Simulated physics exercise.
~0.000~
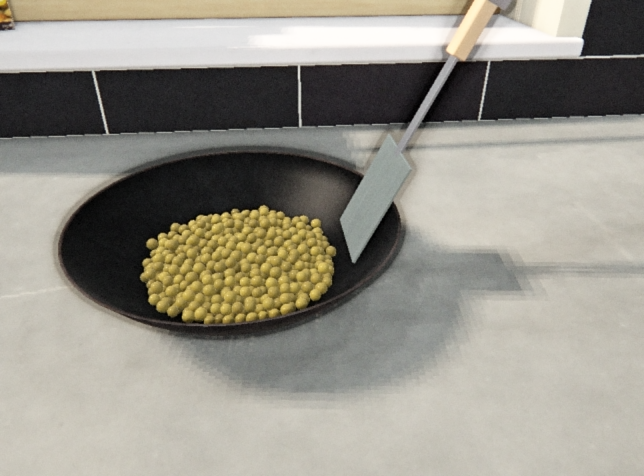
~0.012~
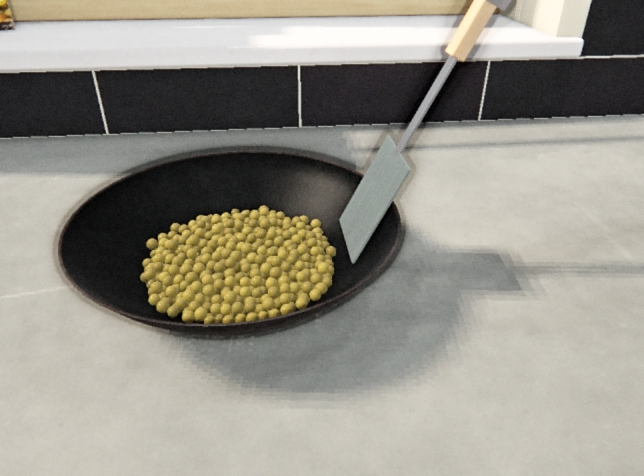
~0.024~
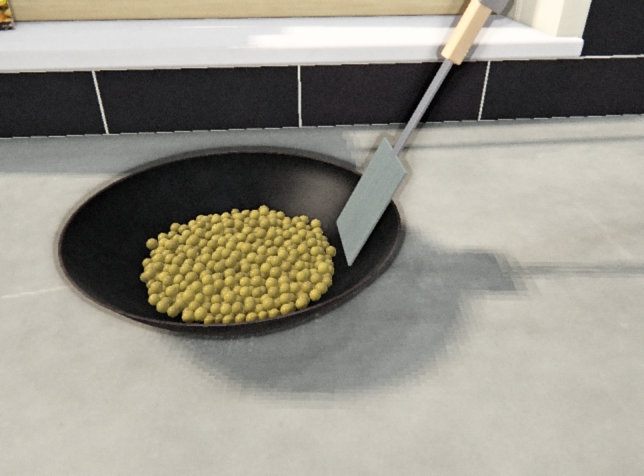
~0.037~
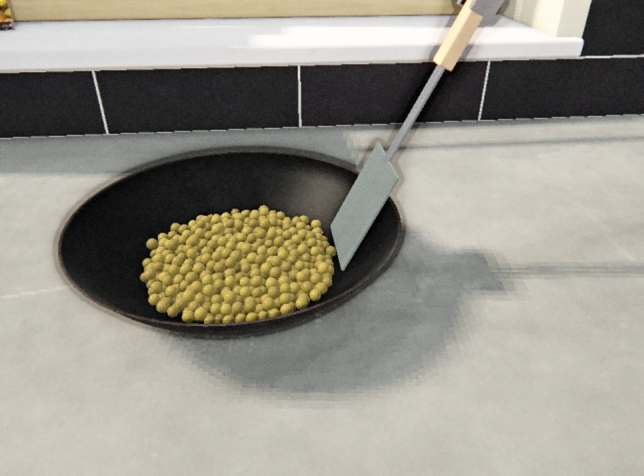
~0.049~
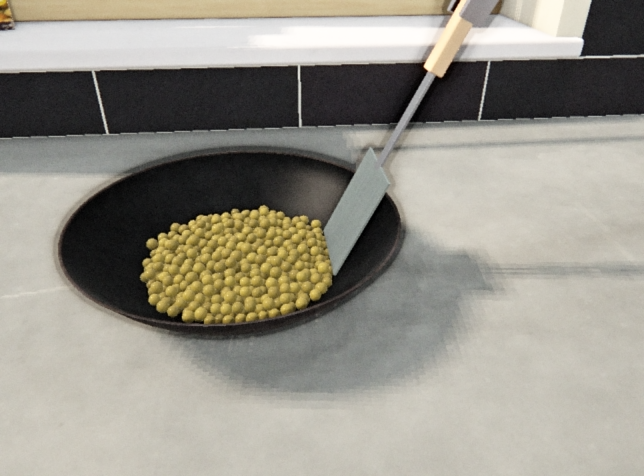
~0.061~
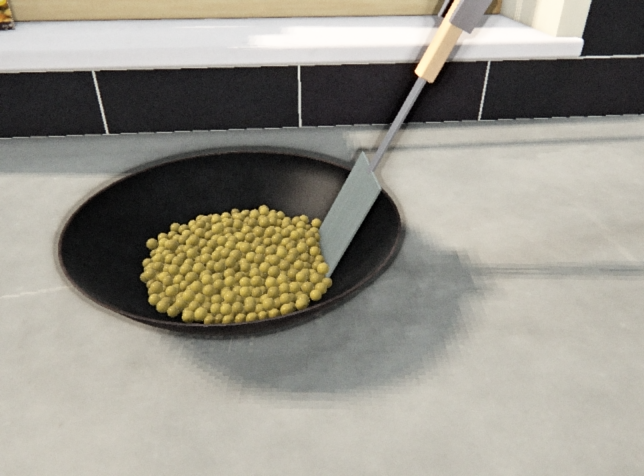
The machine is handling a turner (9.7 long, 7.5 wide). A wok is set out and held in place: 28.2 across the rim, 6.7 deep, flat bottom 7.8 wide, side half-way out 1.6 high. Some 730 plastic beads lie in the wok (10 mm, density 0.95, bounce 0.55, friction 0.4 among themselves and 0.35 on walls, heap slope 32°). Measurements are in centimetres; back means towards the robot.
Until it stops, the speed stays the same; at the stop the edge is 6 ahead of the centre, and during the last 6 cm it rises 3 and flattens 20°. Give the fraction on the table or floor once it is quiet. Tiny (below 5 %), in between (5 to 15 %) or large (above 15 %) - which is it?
Tiny, so below 5 %.
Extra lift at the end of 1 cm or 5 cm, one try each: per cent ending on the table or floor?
Estimates, in order: 0 % then 0 %.
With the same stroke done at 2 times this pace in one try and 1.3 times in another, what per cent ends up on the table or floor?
I'd expect close to 15 and then close to 0 percent.
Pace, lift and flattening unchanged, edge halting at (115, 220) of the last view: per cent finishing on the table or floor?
20 %, roughly.
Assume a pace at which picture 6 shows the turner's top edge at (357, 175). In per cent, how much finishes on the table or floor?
5 %.
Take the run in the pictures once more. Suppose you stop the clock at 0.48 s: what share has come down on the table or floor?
0 %.
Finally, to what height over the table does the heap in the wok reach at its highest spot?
Close to 6.5 centimetres high.
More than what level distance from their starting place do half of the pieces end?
Distance: Around 4 cm.
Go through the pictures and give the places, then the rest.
The first picture shows turner top edge at (399, 150), sloping 64°; upper third of the load around (238, 250), from x 145 to 330, top at y 210; 729 in the wok.
The second picture shows turner top edge at (399, 151), sloping 64°; upper third of the load around (238, 250), from x 145 to 330, top at y 210.
The third picture shows turner top edge at (395, 154), sloping 64°; upper third of the load around (238, 250), from x 145 to 330, top at y 210.
The fourth picture shows turner top edge at (388, 159), sloping 64°; upper third of the load around (238, 250), from x 145 to 330, top at y 210.
The fifth picture shows turner top edge at (380, 164), sloping 64°; upper third of the load around (238, 250), from x 145 to 330, top at y 210.
The sixth picture shows turner top edge at (371, 169), sloping 64°; upper third of the load around (240, 250), from x 145 to 325, top at y 210; 729 in the wok.
After 0.15 s, sloping 64°, highest piece 5 above the table; 729 in the wok.
After 0.24 s, sloping 56°, highest piece 6 above the table; 729 in the wok.
After 0.48 s, sloping 44°, highest piece 7 above the table; 729 in the wok.
After 1.53 s, sloping 44°, highest piece 6 above the table; 729 in the wok.
At rest, 729 in the wok. That is 0 % on the table or floor.
